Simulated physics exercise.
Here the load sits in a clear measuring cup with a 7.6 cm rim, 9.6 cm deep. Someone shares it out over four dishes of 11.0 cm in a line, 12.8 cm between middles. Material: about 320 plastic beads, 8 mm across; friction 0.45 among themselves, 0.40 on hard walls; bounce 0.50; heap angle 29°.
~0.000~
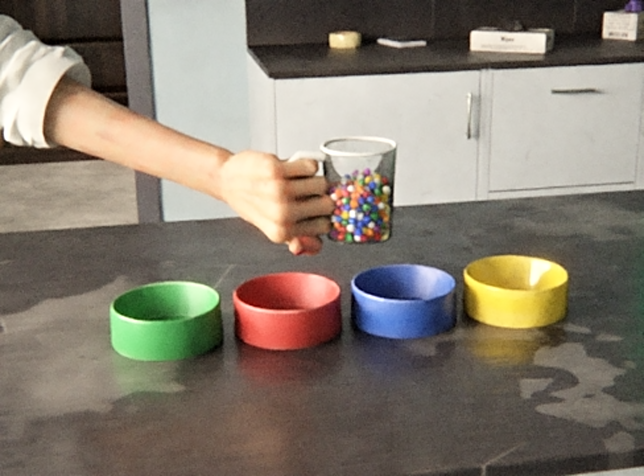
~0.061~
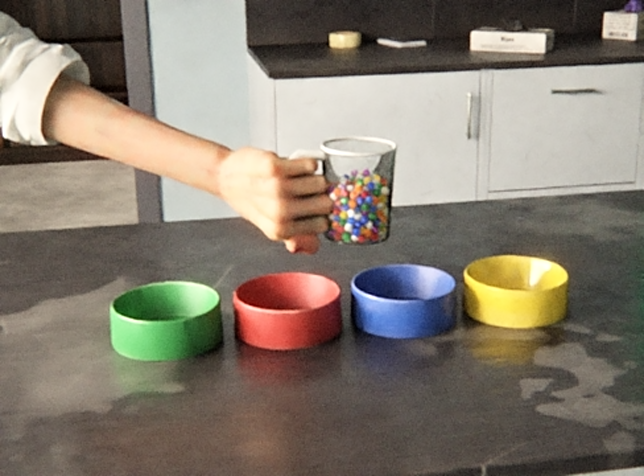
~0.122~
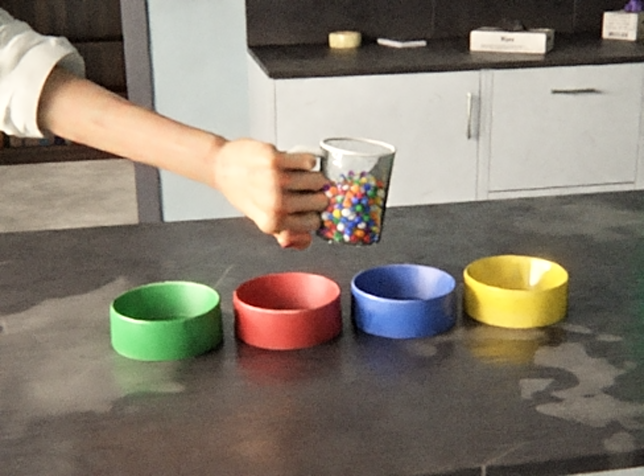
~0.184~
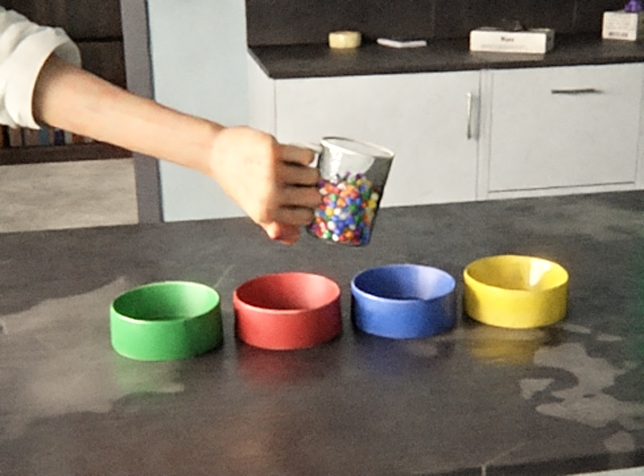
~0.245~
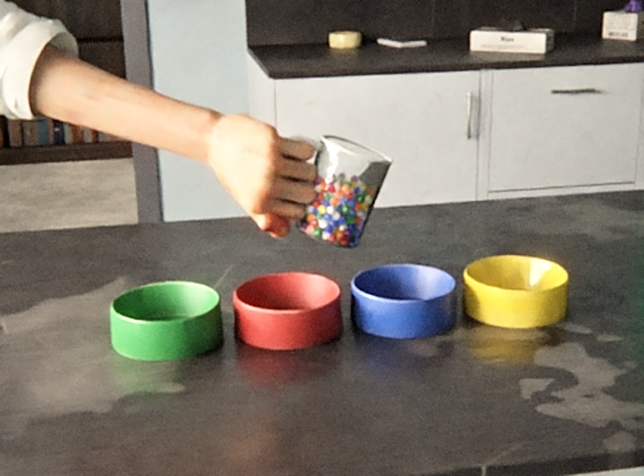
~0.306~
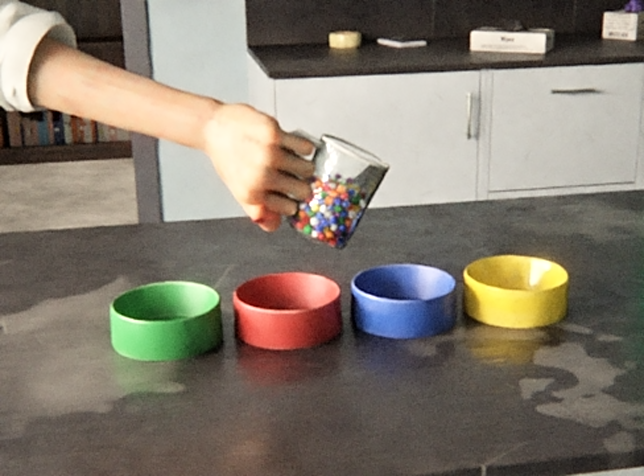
A bare forearm with a pale sleeve reaches in from the left over a dark, stained countertop, seen from the front and slightly above, with white cabinets behind. The hand holds a clear cup of multicoloured beads above four round dishes lined up green, red, blue and yellow from left to right. The hand shifts the cup slightly left while steadily tilting its rim to the right, and the beads slant inside it.
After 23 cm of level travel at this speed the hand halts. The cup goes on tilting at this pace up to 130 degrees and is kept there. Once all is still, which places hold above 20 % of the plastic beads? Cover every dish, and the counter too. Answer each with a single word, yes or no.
Red yes, blue no, green no, yellow no, counter no.
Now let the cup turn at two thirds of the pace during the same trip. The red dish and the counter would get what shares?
In that case I'd put red at 80 and the counter at 20.
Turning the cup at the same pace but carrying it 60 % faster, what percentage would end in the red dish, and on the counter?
Shares - red 40, counter 30.
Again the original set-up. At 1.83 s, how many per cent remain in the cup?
It works out to about 0 per cent of the load.
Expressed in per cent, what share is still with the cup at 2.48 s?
Roughly 0 per cent of the load.
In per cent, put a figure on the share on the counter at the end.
The share comes to some 0 percent.
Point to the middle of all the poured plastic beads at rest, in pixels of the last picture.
My guess is close to (295, 311).
After 1.22 s, tilt 127 degrees; cup holds 45 %, red 45 %.
After 1.83 s, tilt 130 degrees; cup holds 0 %, red 100 %.
After 2.48 s, tilt 130 degrees; cup holds 0 %, red 100 %.
In the end, at 2.8 s, red 100 %, blue 0 %, green 0 %, yellow 0 %, counter 0 %.
